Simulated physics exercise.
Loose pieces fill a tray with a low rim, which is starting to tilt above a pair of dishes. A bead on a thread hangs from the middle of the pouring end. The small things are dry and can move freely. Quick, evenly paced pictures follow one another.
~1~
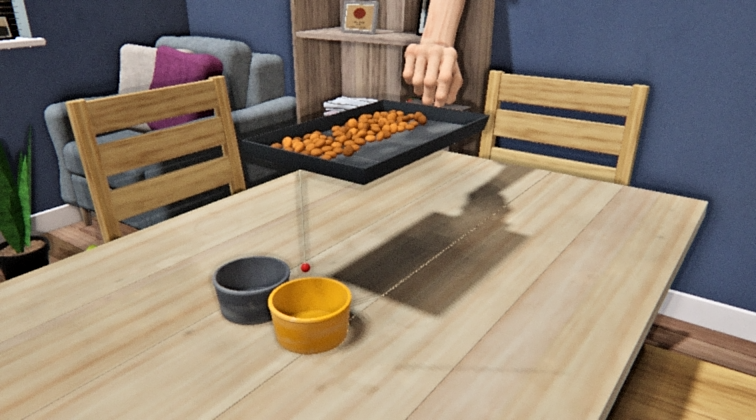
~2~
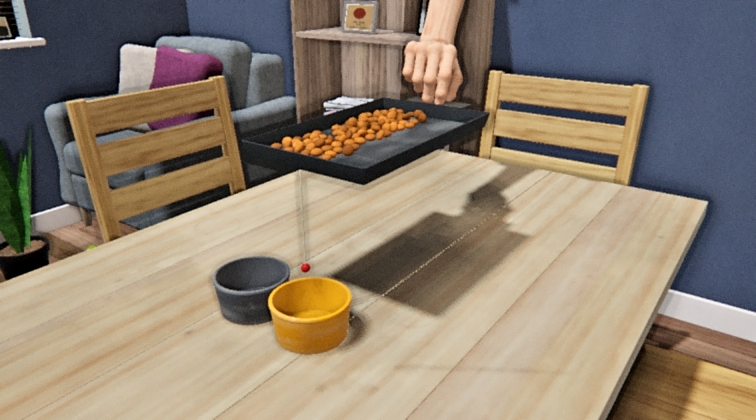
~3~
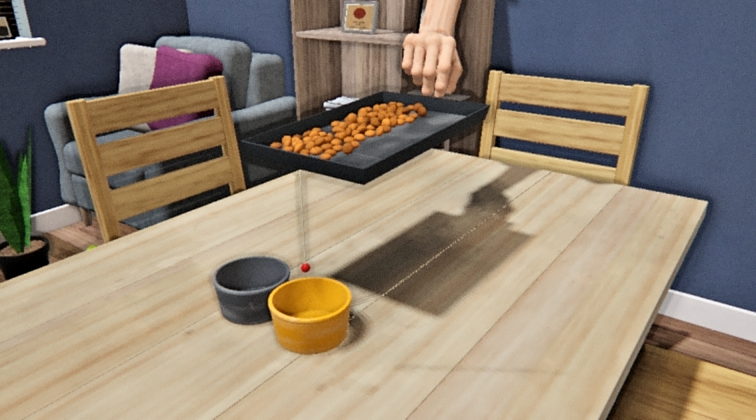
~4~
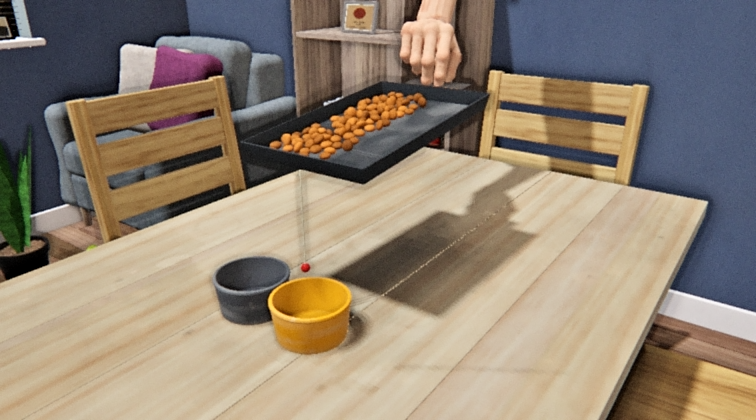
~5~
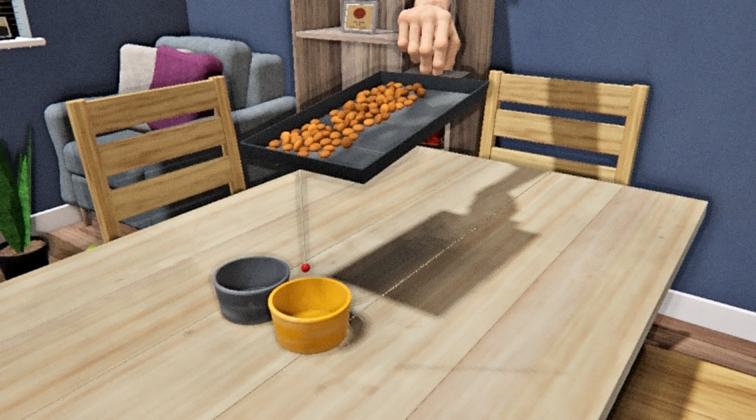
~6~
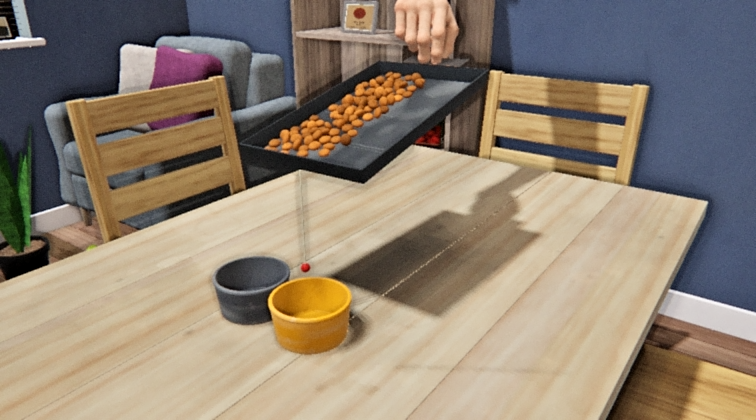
Dining room, a hand above a dark tray of small brown pieces, its far end slowly rising over grey and yellow bowls.
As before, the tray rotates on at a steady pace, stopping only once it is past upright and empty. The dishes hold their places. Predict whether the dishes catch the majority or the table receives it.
The load will mostly be caught.
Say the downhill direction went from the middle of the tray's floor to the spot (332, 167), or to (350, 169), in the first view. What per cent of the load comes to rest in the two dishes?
First case about 40 percent; second case about 30 percent.
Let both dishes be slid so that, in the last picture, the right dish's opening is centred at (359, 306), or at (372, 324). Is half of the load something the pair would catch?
First try: A minority; second try: A minority.
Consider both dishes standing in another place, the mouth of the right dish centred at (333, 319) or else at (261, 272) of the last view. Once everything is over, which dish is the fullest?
The left-hand one the first time, the right-hand one the second.
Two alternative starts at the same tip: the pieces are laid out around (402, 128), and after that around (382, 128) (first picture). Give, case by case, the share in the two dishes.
You'd get near 60 percent first and near 70 percent after that.
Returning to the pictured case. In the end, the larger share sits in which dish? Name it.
It turns out to be the left-positioned one.
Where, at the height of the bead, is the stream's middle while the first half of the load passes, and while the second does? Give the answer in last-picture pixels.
The opening half passes (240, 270), the closing half (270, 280).
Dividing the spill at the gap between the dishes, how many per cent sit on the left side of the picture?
It works out at some 80 percent.
Soon after the last picture, tray tipped steeply; nearly all on the tray; a stray few in the left dish; a stray few in the air.
A little later, tray tipped right over; about a third on the tray; a stray few in the right dish; about a quarter in the left dish; about a quarter outside both; a small part in the air.
Later still, tray tipped past a quarter turn; about a quarter in the right dish; about half in the left dish; about a third outside both.
At rest, tray tipped past a quarter turn; about a quarter in the right dish; about half in the left dish; about a third outside both.
